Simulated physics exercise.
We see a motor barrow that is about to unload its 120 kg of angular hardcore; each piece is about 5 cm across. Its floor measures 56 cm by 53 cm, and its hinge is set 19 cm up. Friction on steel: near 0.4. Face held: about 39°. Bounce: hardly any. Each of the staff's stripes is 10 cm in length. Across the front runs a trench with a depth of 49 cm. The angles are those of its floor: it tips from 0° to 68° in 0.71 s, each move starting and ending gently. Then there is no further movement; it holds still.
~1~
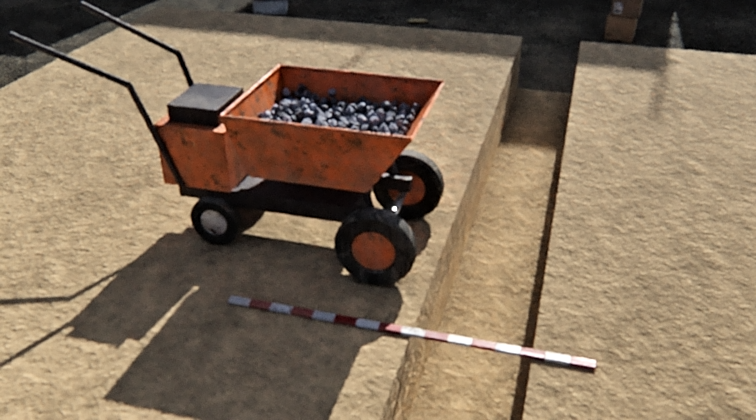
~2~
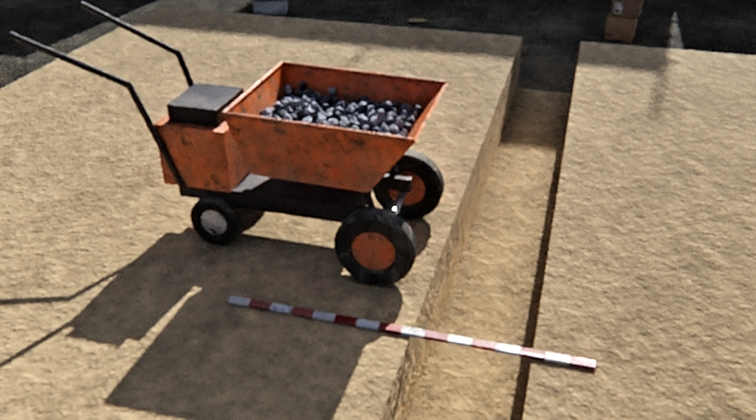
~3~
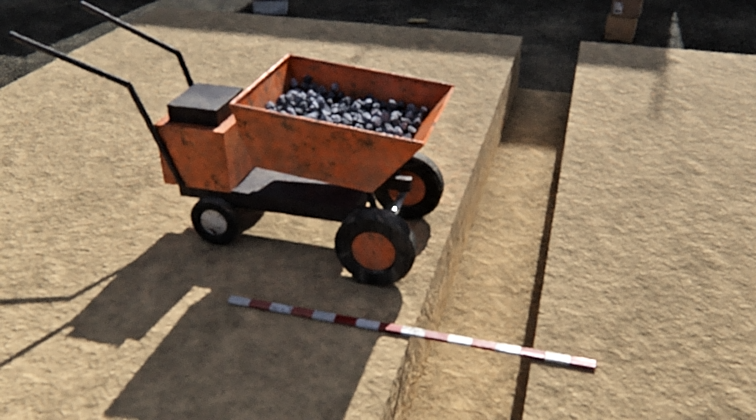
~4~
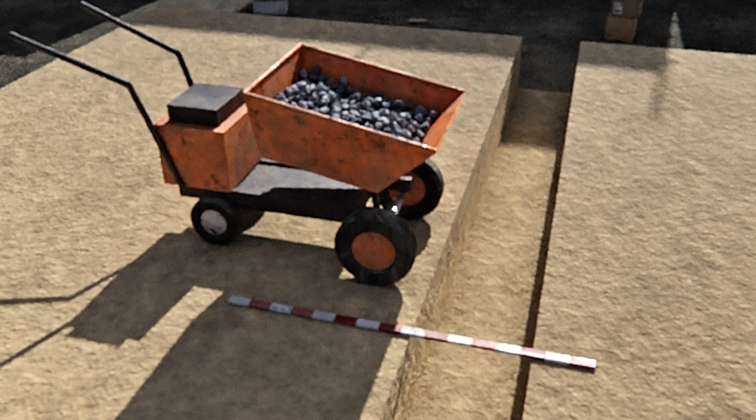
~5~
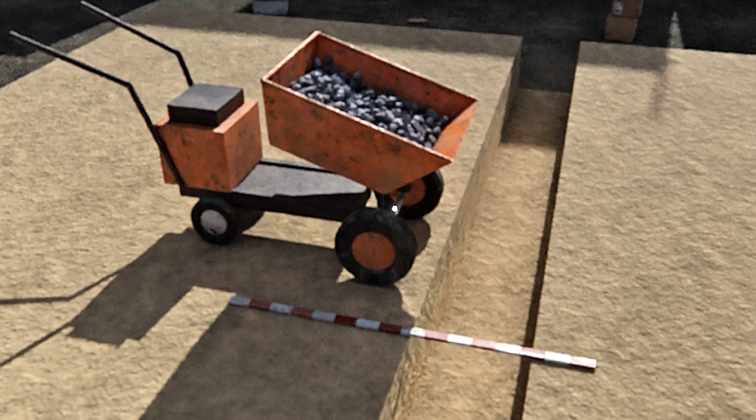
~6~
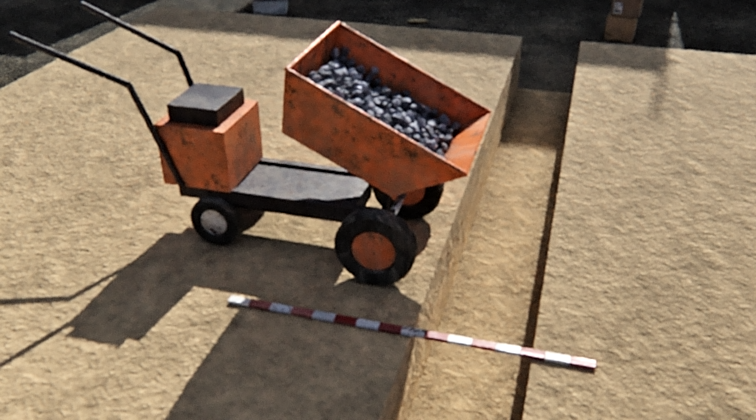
Orange motor barrow loaded with dark stones steadily tilting its skip up toward the right beside a trench, its wheels staying still.
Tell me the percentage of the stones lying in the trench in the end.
Close to 28 %.
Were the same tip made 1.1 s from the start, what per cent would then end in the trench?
Then about 35 per cent.
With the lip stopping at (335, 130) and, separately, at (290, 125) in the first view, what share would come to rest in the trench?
Near 65 and near 50 percent.
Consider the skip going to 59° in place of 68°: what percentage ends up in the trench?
In that case near 10 per cent.
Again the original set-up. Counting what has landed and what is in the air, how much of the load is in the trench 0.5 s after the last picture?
Approx. 5 % of the load.
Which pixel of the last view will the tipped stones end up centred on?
I'd point to around (561, 274).
Then, 0.2 s after the last picture the floor is at 57°, 100 % in the skip; the foremost stones are at (481, 207).
Then, 0.5 s after the last picture the floor is at 68°, 91 % in the skip, 6 % in the trench, 3 % past the trench; the foremost stones are at (564, 258).
Then, 0.9 s after the last picture the floor is at 68°, 52 % in the skip, 12 % in the trench, 36 % past the trench; the foremost stones are at (705, 286).
Then, 2.8 s after the last picture the floor is at 68°, 35 % in the skip, 28 % in the trench, 37 % past the trench; the foremost stones are past the picture's edge.
